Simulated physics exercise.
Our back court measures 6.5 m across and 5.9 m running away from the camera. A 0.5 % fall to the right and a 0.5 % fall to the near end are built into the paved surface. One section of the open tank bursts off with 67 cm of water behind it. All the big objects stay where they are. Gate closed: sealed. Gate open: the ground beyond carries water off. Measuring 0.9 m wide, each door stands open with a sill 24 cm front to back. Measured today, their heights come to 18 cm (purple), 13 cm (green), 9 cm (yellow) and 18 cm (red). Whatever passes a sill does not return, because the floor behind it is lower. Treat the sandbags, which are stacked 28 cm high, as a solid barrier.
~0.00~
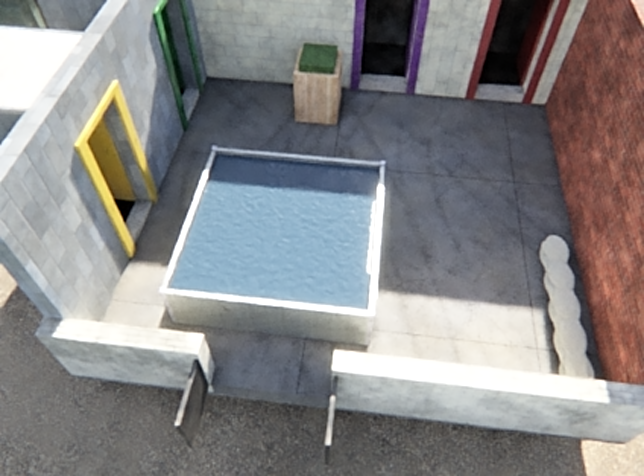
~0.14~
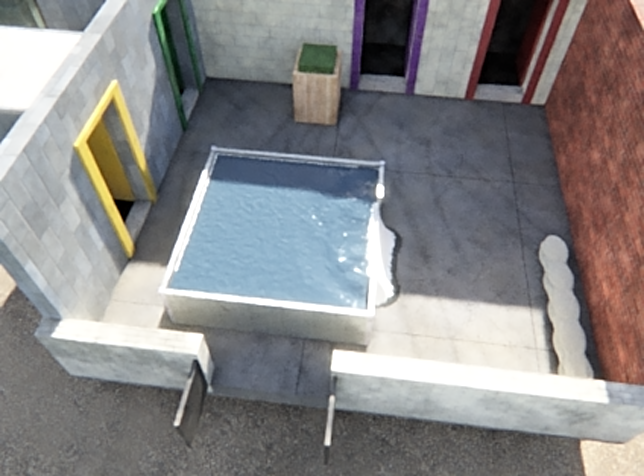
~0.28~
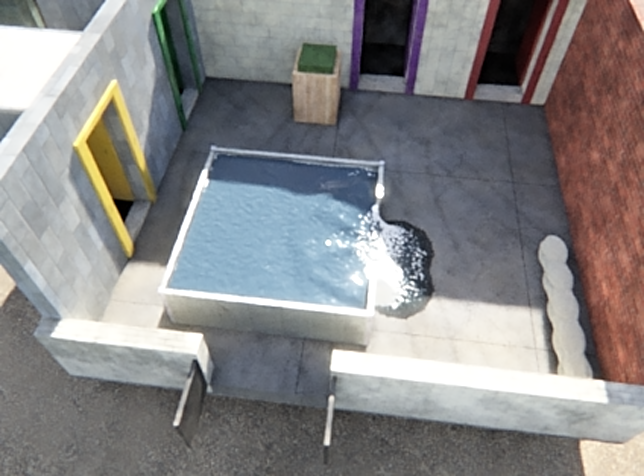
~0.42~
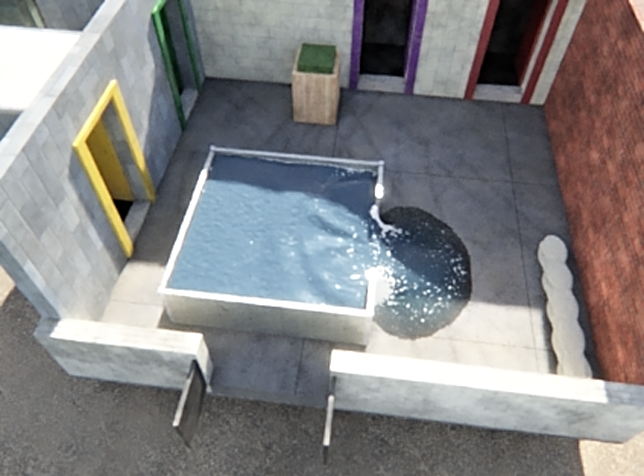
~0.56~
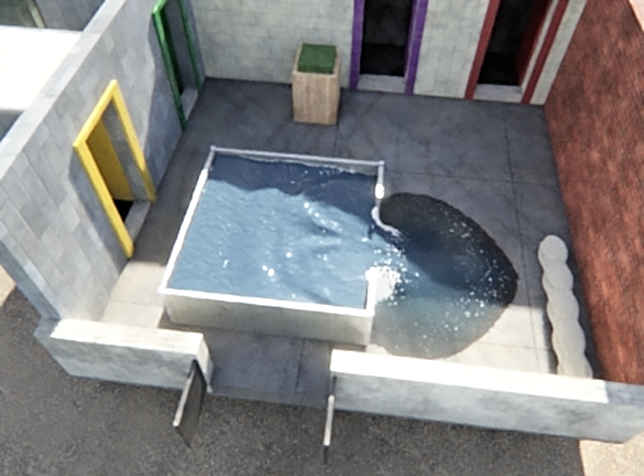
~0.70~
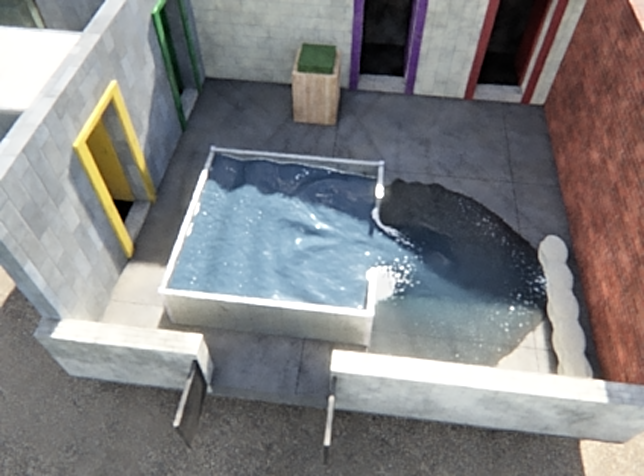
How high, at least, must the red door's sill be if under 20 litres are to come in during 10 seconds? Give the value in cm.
I would say about 22 cm.
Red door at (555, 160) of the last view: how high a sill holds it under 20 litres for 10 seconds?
Roughly 16 cm.
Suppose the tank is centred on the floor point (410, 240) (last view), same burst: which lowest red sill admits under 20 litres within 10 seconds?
It should be around 25 cm high.
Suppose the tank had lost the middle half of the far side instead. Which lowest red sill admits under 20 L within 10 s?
I'd say close to 17 cm.
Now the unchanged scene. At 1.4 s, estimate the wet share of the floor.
Approximately 30 % of it.
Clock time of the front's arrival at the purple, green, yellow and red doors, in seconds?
Purple: 3.4 s; green: 6.0 s; yellow: 5.5 s; red: 2.4 s.
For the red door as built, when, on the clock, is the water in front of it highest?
I'd guess close to 4.5 seconds.
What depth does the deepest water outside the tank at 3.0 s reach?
Up to some 38 centimetres, I'd say.
After 1.4 s water covers 30 % of the floor, deepest (44 cm) near (378, 266); it has not reached the red door.
After 3.0 s water covers 45 % of the floor, deepest (38 cm) near (609, 413); 21 cm at the red door, 1 litre in over its 18 cm sill.
After 10.0 s water covers 95 % of the floor, deepest (17 cm) near (341, 104); 14 cm at the red door, 76 litres in over its 18 cm sill.
At the red door as built, the water arrived by 2.5 s and peaked near 25 cm at 4.4 s.
Run again over the same 10 s with other heights there, 66 litres in over 18.5 cm, 6 litres over 25 cm. The limit of 20 litres is kept from about 22 cm up.
